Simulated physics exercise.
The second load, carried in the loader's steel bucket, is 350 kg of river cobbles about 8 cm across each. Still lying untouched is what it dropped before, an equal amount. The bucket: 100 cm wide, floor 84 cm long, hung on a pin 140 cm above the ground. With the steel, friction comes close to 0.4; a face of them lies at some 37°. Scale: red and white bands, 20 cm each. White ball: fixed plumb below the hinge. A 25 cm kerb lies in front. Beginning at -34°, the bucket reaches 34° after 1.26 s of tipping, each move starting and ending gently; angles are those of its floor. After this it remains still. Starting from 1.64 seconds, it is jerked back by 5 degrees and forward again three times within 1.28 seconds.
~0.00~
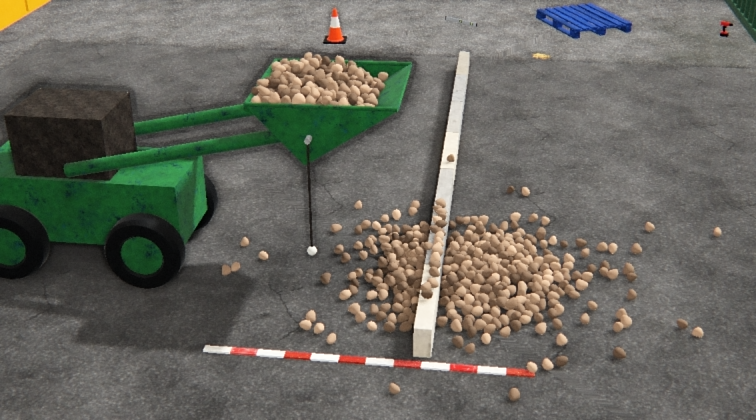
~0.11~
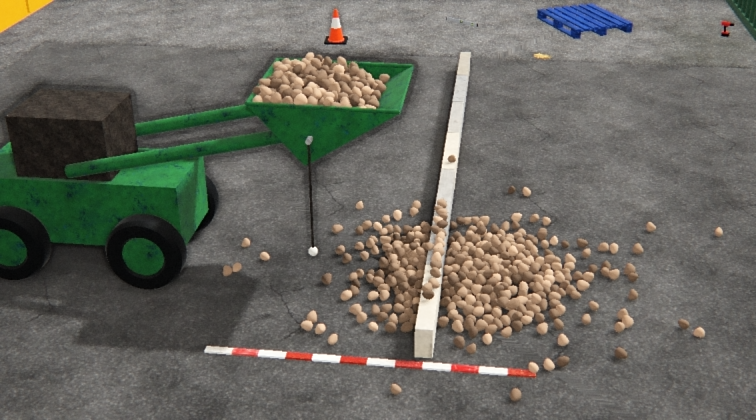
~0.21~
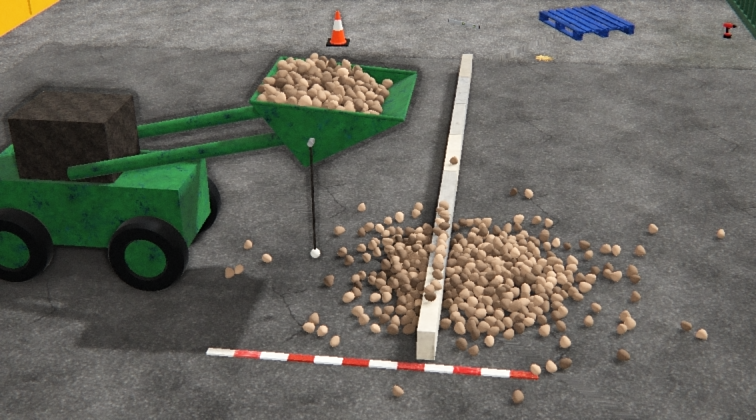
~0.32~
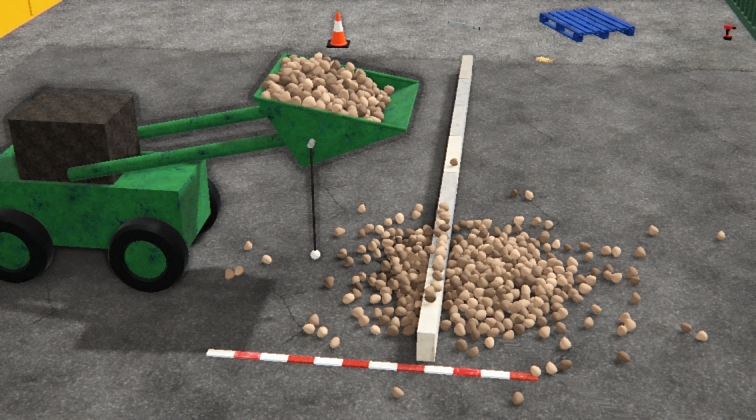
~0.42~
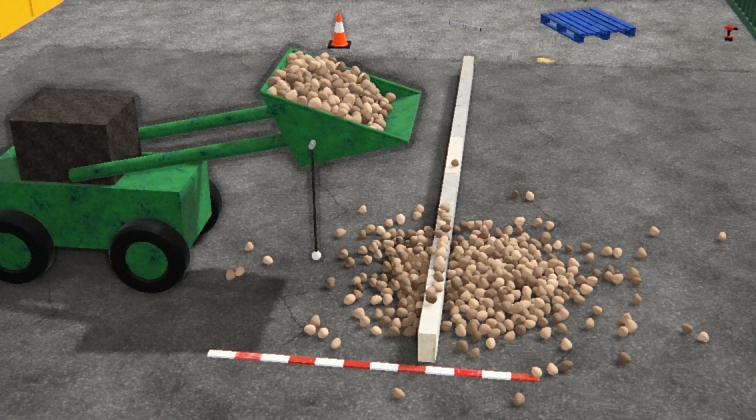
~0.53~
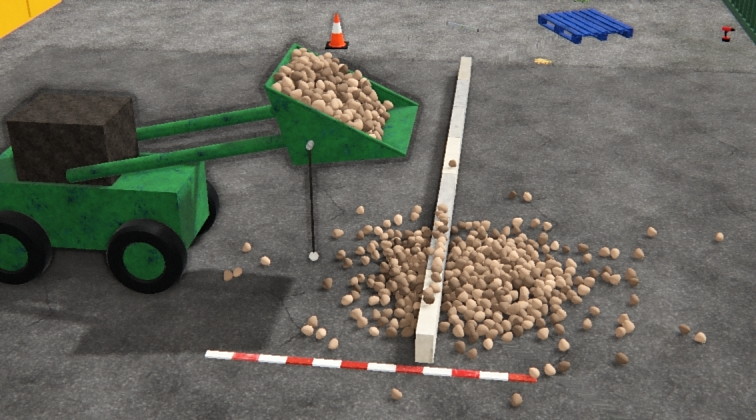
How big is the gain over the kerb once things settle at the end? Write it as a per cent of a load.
The gain is about 56 per cent of a load.
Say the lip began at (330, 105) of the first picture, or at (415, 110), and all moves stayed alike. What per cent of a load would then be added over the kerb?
About 0 per cent for the first, 85 per cent for the second.
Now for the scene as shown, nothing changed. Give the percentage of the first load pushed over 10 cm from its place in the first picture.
Near 10 per cent, I reckon.
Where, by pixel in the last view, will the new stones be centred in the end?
The middle ends up near (453, 270).
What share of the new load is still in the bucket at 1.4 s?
About 55 percent is still in there.
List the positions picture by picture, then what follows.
In the first picture, lip at (398, 110), floor tilted -34°, highest stones at (315, 67). The earlier load is highest near (436, 241), 30 cm above ground level, 37 % on this side of the kerb, 66 % over the kerb.
In the second picture, the bucket is at -33°, its lip at (400, 112); the top of the load is at (311, 66); the stones move at 0.1 m/s on average.
In the third picture, the bucket is at -29°, its lip at (404, 120); the top of the load is at (308, 65); the stones move at 0.2 m/s on average.
In the fourth picture, the bucket is at -23°, its lip at (406, 130); the top of the load is at (303, 64); the stones move at 0.3 m/s on average.
In the fifth picture, lip at (408, 142), floor tilted -16°, highest stones at (299, 64); the stones move at 0.3 m/s on average.
In the sixth picture, lip at (405, 155), floor tilted -8°, highest stones at (299, 60); the stones move at 0.3 m/s on average.
After 0.9 s the floor is at 23°; in per cent of one load, 99 in the bucket, 38 on this side of the kerb, 66 over the kerb; the foremost stones are at (662, 279).
After 1.4 s the floor is at 34°; in per cent of one load, 54 in the bucket, 82 on this side of the kerb, 67 over the kerb; the foremost stones are at (662, 279).
After 3.4 s the floor is at 34°; in per cent of one load, 0 in the bucket, 81 on this side of the kerb, 122 over the kerb; the foremost stones are at (672, 278).
After 5.9 s the floor is at 34°; in per cent of one load, 0 in the bucket, 81 on this side of the kerb, 122 over the kerb; the foremost stones are at (672, 278). Net gain over the kerb, 56.
